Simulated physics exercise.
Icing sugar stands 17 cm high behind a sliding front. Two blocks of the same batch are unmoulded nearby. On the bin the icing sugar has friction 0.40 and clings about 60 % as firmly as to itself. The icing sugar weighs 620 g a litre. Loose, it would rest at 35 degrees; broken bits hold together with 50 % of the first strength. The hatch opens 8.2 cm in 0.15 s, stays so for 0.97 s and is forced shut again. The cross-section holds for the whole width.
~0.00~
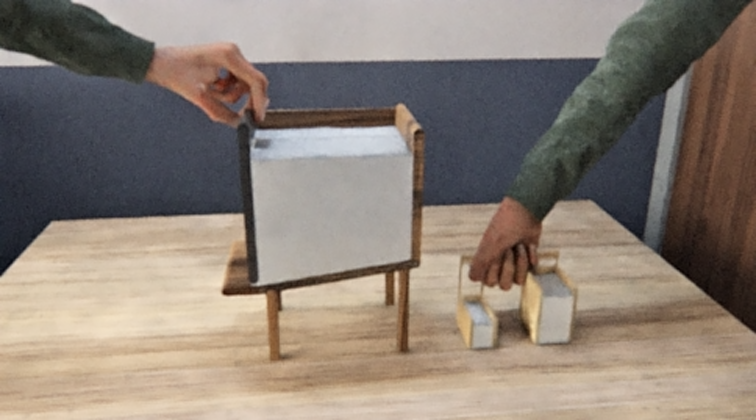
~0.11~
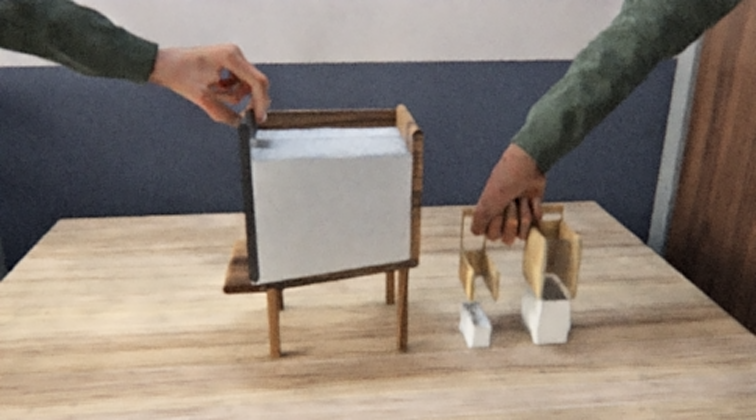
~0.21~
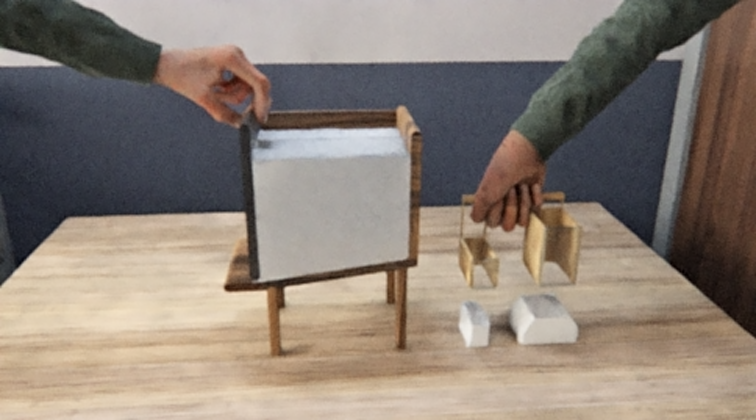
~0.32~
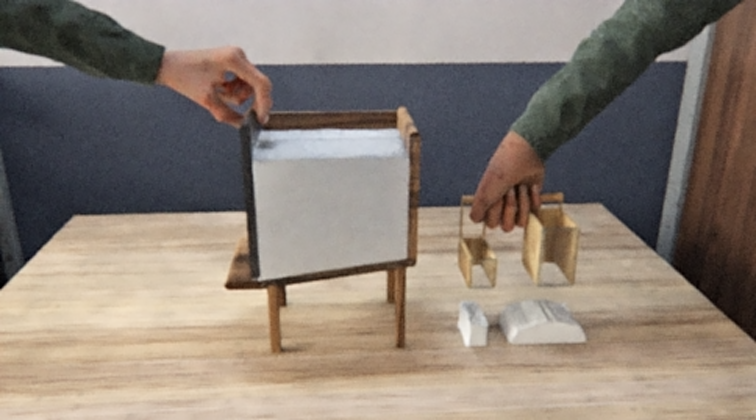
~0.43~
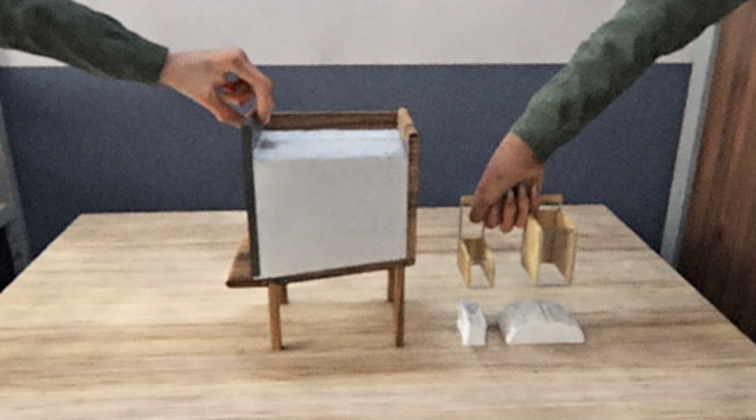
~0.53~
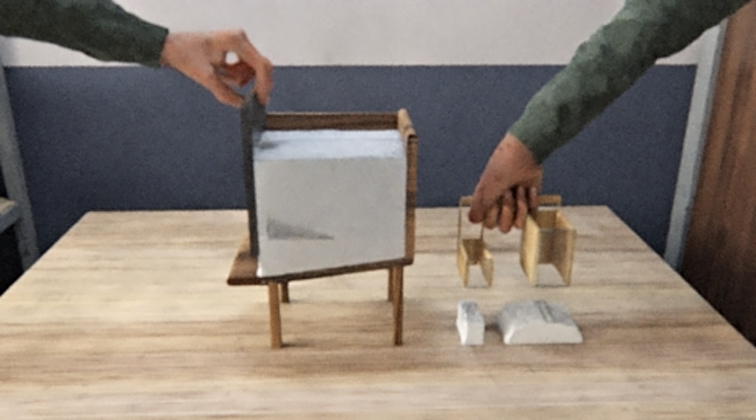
On a wooden table, a hand lifting two small moulds off white blocks, the larger slumping, then another hand raising a dark hatch slightly.
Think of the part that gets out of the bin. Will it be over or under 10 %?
It comes out over 10 %.
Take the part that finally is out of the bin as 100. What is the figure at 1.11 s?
Some 50 per cent.
By 0.80 s, the hatch is 8.2 cm open and 3 % is out.
By 1.11 s, the hatch is 8.2 cm open and 9 % is out.
By 1.43 s, the hatch is 8.2 cm open and 14 % is out.
By 1.74 s, the hatch is 2.1 cm open and 19 % is out.
By 2.13 s, at the end, the hatch is shut and 20 % is out.
